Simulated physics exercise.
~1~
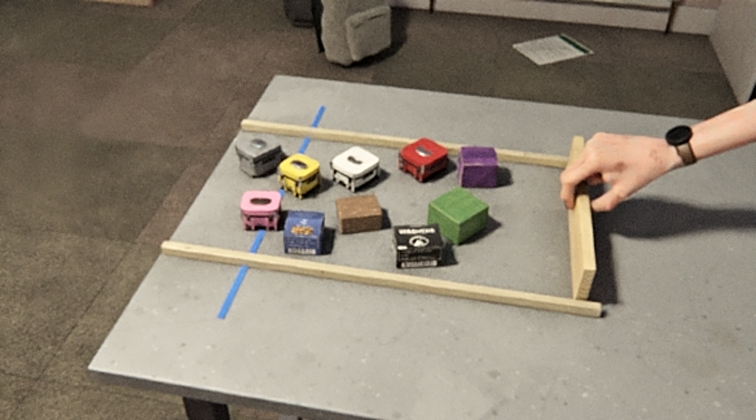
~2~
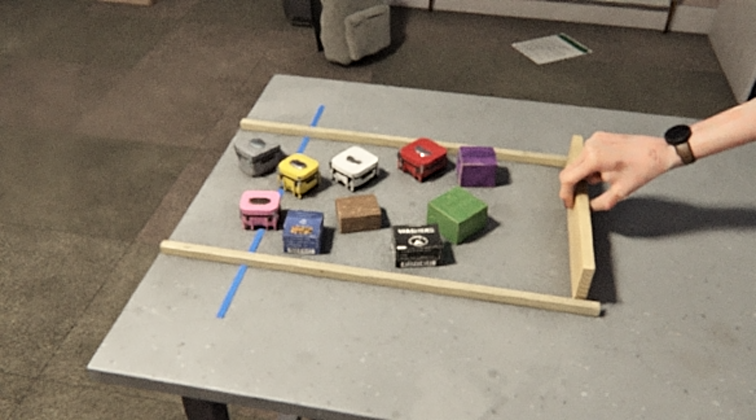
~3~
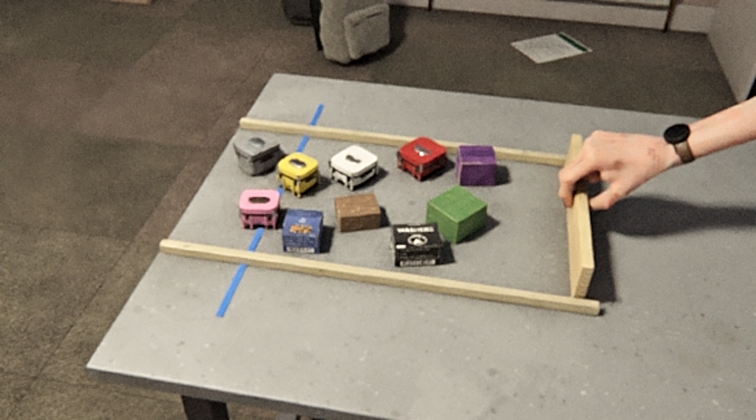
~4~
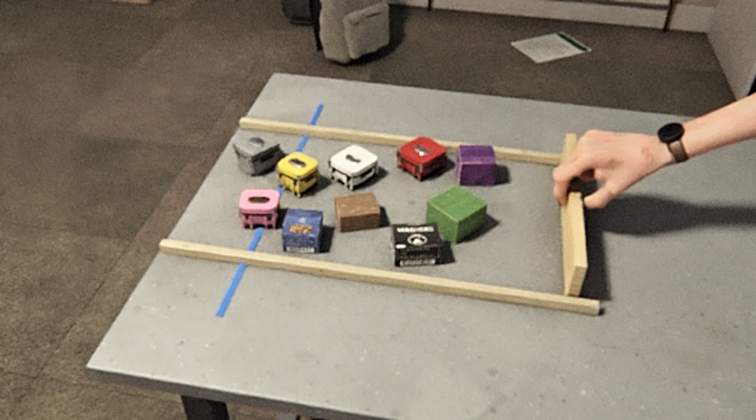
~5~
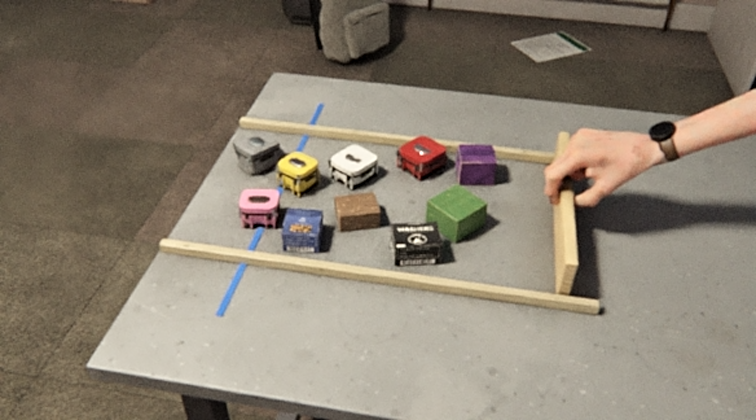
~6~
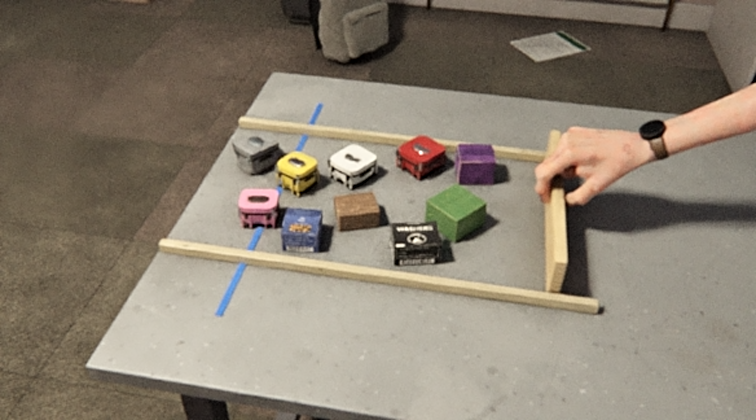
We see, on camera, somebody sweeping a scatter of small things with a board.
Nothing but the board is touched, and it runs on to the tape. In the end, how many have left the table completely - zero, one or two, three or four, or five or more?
So in the end, just one or two bits get shoved clean off.
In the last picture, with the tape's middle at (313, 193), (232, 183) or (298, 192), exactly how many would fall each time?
0, 6, 0.
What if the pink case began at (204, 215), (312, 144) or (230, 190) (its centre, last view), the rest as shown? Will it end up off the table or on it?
Lab note - pink case, per position: Is gone; is gone; is gone.
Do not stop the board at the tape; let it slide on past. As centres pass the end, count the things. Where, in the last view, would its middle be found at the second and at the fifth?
About (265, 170), then (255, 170).
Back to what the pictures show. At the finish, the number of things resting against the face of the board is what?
4 in contact.
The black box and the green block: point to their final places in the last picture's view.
The black box at (236, 220), the green block at (250, 194).
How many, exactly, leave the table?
A count of exactly 1.
Soon after, none off yet; grey case at rest near (258, 153); pink case at rest near (260, 209); yellow case at rest near (298, 173).
Then, none off yet; grey case at rest near (258, 153); pink case moved a little near (248, 208); yellow case at rest near (298, 173).
At rest, the number that fall off is one or two; fallen, pink case.
